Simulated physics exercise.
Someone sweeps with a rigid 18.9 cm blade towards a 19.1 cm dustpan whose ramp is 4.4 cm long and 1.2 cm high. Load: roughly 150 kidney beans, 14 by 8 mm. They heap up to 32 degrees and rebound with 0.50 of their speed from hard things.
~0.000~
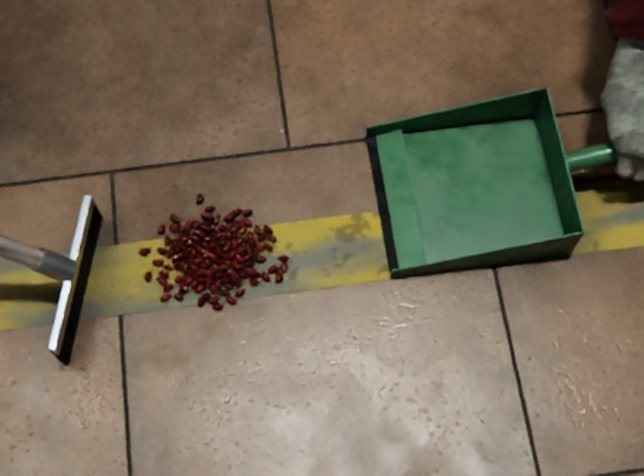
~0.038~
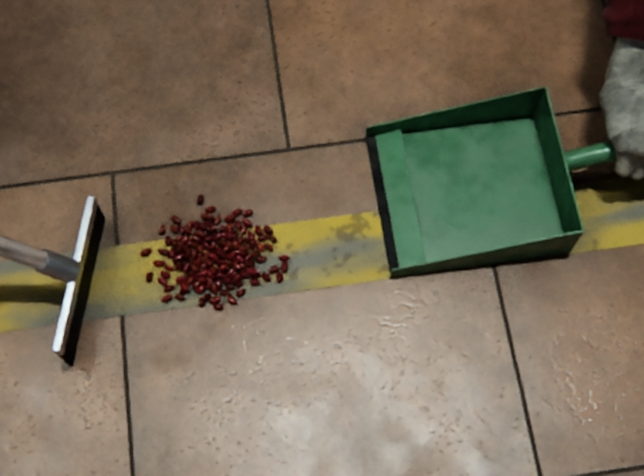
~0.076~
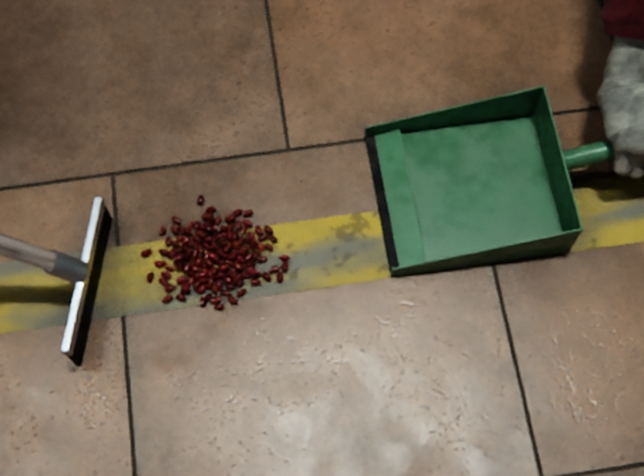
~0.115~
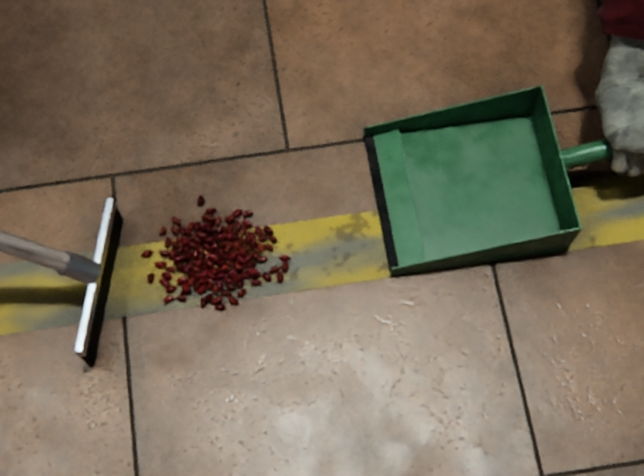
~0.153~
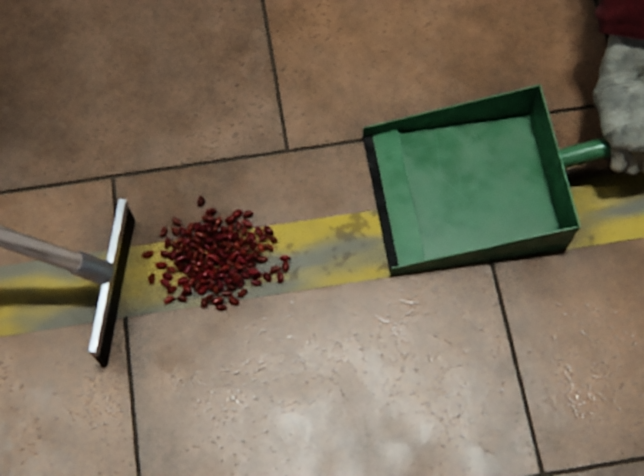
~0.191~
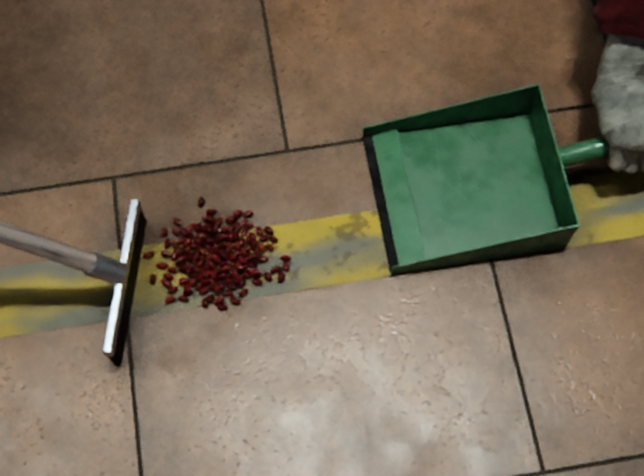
A flat blade on a handle slid a short way right across the tiled floor, closing in on a small heap of dark red beans, while a gloved hand kept a green dustpan almost still.
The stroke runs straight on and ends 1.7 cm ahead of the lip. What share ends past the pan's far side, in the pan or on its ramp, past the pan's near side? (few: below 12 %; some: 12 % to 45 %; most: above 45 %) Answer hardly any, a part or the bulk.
Far side hardly any, pan a part, near side a part.
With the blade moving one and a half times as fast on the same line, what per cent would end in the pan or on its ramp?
Then about 20 per cent.
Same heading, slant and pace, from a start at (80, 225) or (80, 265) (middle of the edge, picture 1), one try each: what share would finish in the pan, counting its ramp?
Some 10 and 20 per cent.
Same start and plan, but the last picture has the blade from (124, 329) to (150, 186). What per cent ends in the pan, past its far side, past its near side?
Pan 5, far 0, near 25.
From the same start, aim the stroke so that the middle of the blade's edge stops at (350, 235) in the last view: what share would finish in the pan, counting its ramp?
About 20 per cent.
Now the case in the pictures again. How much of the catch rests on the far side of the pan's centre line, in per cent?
Roughly 0 per cent.
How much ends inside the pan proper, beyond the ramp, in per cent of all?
Some 0 per cent.
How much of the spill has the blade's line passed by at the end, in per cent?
About 20 per cent.
After 0.55 s, middle of the blade 19 cm from the lip; 0 % over the lip, far side 0 %, near side 20 %.
After 0.80 s, middle of the blade 9 cm from the lip; 0 % over the lip, far side 0 %, near side 35 %.
Then, at 1.15 s, middle of the blade 4 cm from the lip; 20 % over the lip, far side 0 %, near side 40 %.
By 2.4 s all is still; far side 0 %, pan 20 %, near side 40 %, in front of the lip or behind the blade 45 %.
